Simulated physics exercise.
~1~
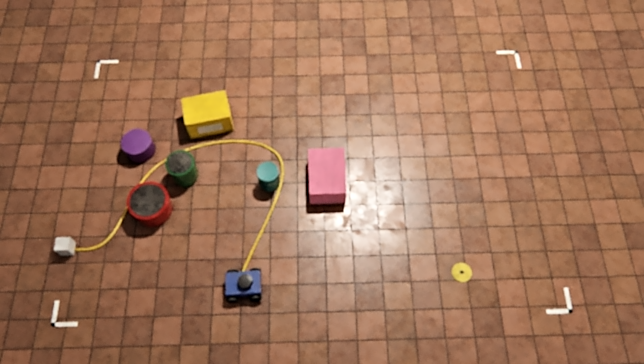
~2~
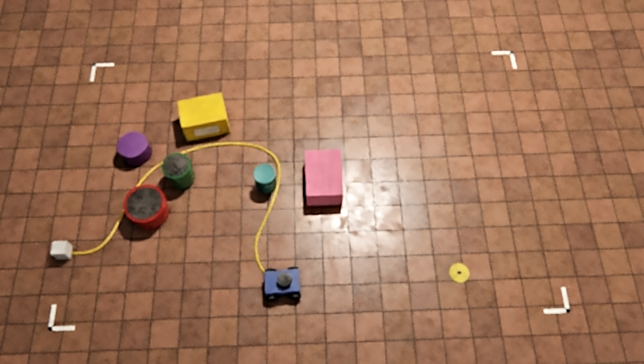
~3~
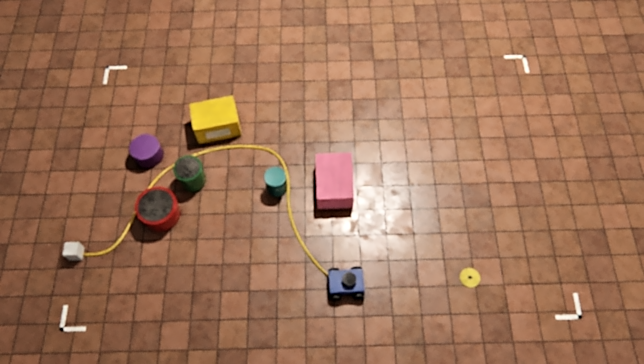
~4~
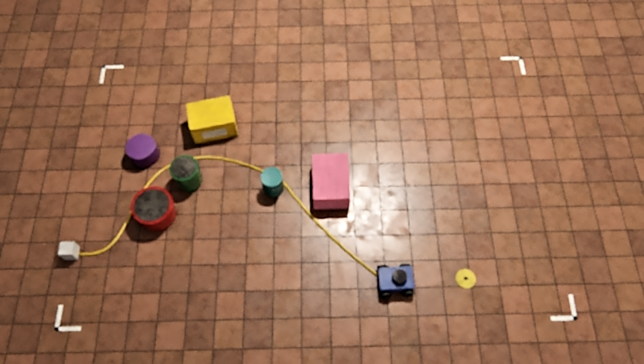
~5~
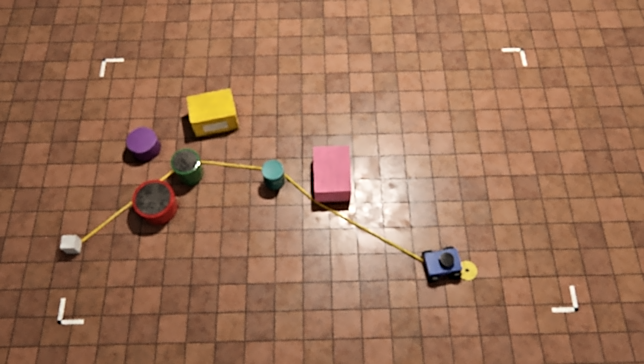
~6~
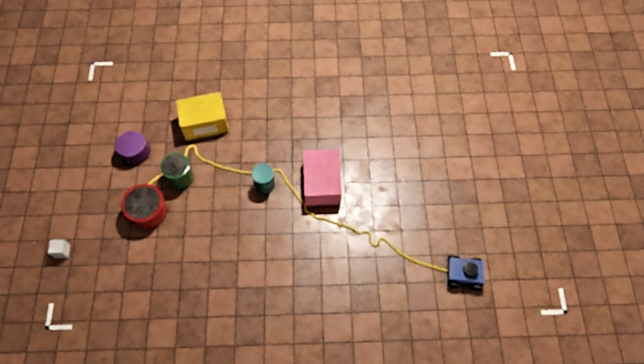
A pink box sits near the middle of a brown tiled floor seen from above, with a teal bucket to its left and a yellow box, purple tub, green pot and red pot farther left. A yellow lead winds from a small white block at the far left, among these things, to a small blue cart below. The cart drives right toward a yellow mark, drawing the lead across the floor until it pulls nearly straight around the pots and bucket. As the cart reaches the mark, the plug comes out of the white block. The lead lies loose and wavy behind the cart, while everything else stays put.
